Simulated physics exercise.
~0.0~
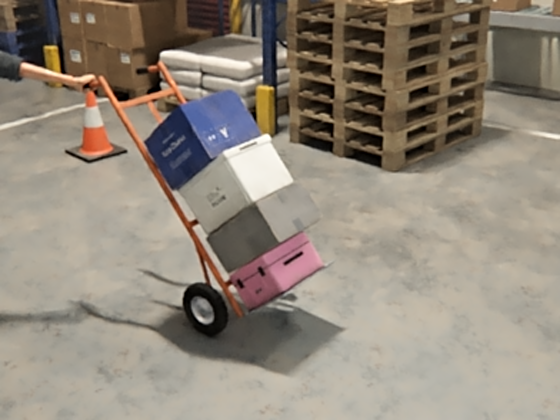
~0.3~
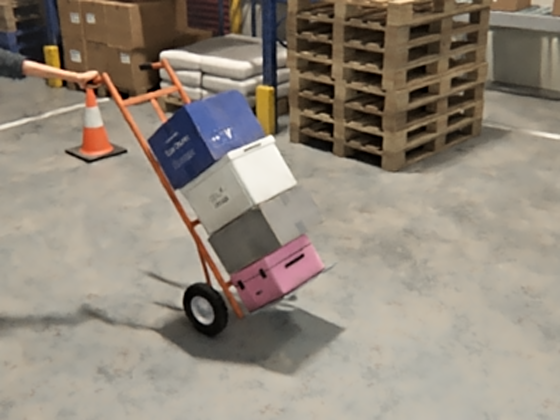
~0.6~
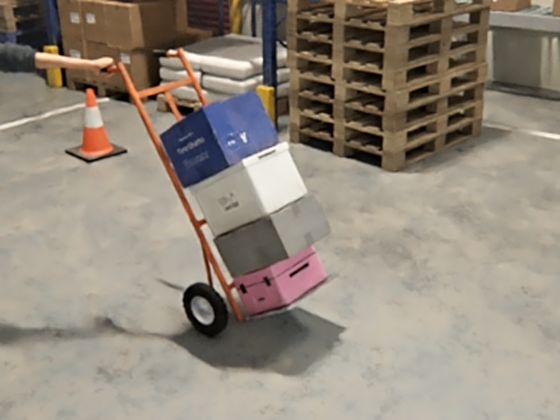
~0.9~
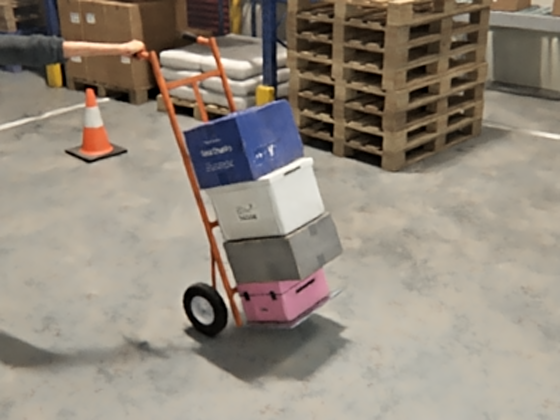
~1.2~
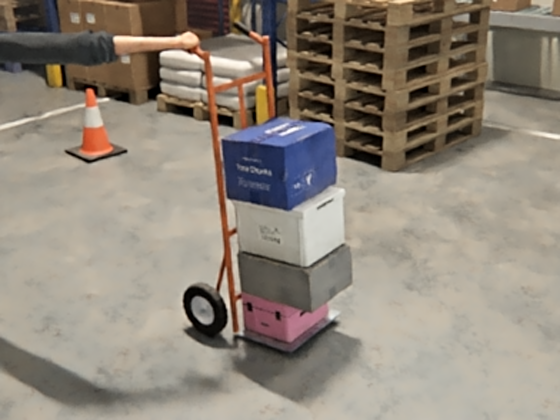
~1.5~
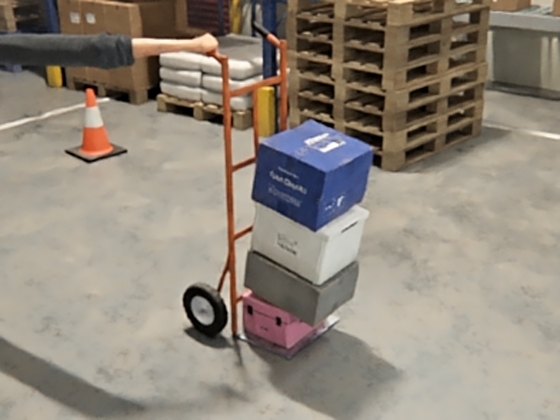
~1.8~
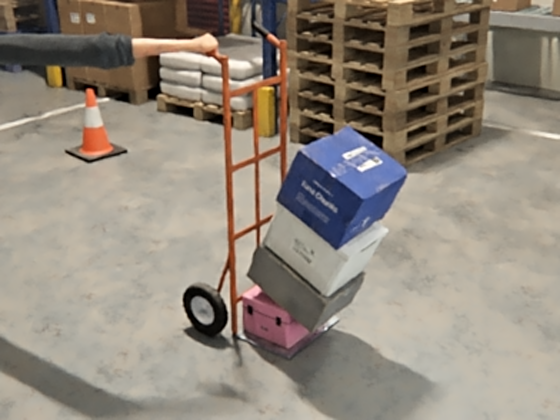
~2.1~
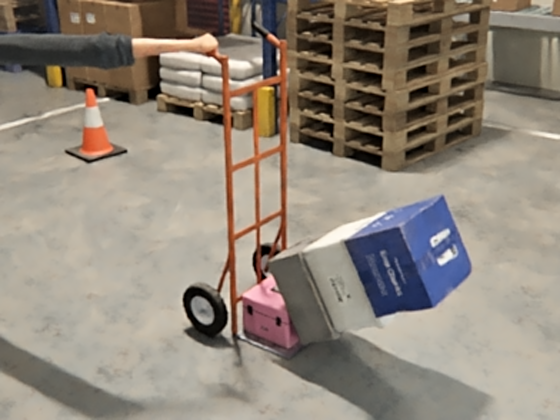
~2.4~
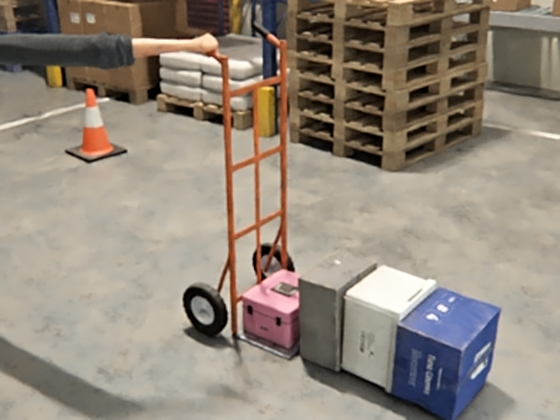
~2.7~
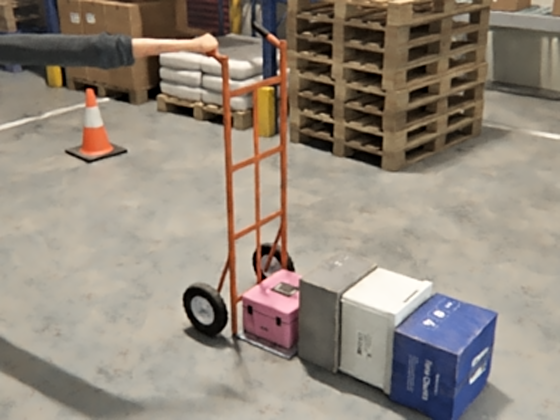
An orange sack truck, tilted back toward the left, carries a stack of four boxes in a warehouse, seen from slightly above by a still camera. A blue parcel tops a white tote, a grey box and a pink toolbox, with a traffic cone behind at left and wooden pallets behind at right. A hand reaching in from the left swings the truck upright until its plate meets the floor. The upper three boxes keep tipping right, topple together off the toolbox and land in a row on the floor. The pink toolbox stays on the upright truck, still held by the hand.
